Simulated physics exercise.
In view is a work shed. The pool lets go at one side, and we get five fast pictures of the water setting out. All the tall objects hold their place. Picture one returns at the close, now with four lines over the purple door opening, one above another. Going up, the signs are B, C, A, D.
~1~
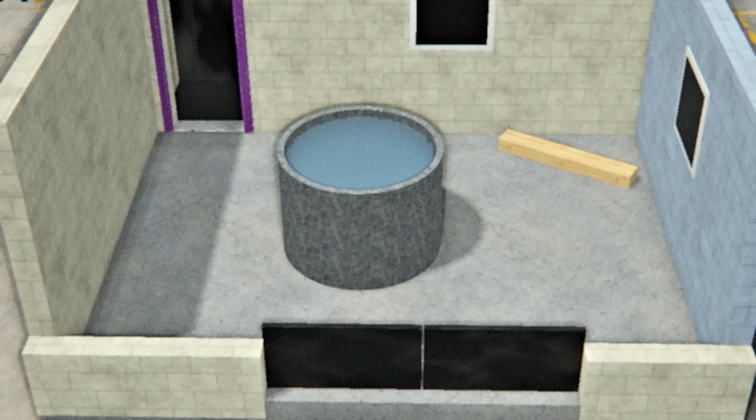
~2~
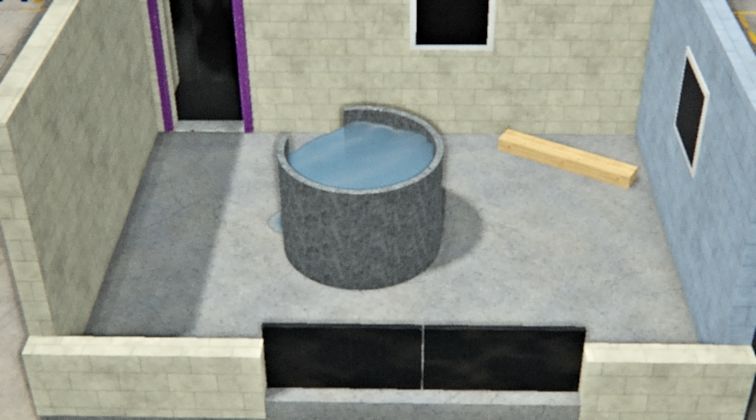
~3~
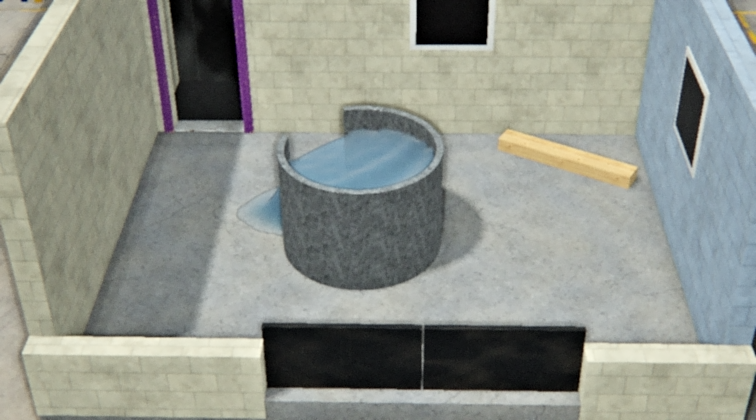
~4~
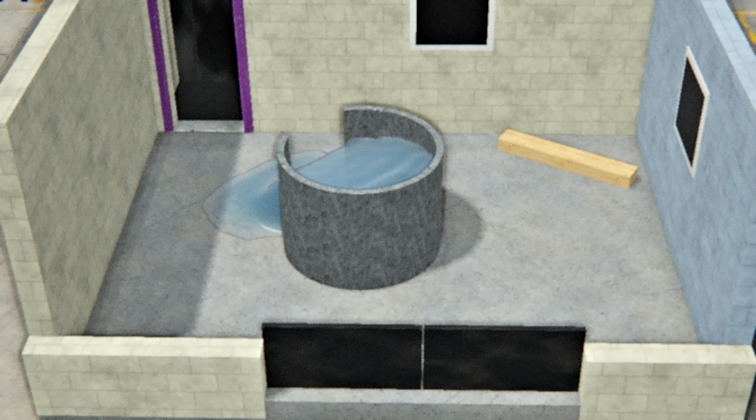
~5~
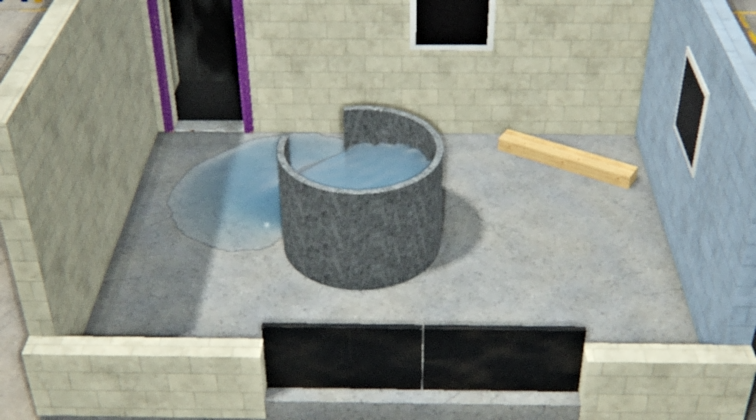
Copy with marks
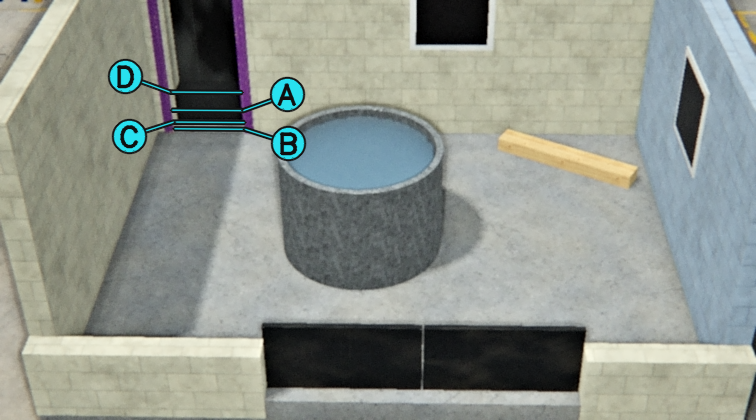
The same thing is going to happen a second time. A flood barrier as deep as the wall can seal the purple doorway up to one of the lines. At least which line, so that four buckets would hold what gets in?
It is D.
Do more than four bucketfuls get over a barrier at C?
Yes, it does.
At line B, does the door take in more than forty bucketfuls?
Yes, clearly.
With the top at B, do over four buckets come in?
Yes.
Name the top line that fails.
A.
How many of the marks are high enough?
One.
In cyan, A at (207, 110); B at (209, 129); C at (209, 122); D at (205, 92); from the bottom up B, C, A, D.
For line A, about 9 bucketfuls get in.
For line B, dozens of bucketfuls pour in.
For line C, dozens of bucketfuls pour in.
For line D, a bucket or two gets in.
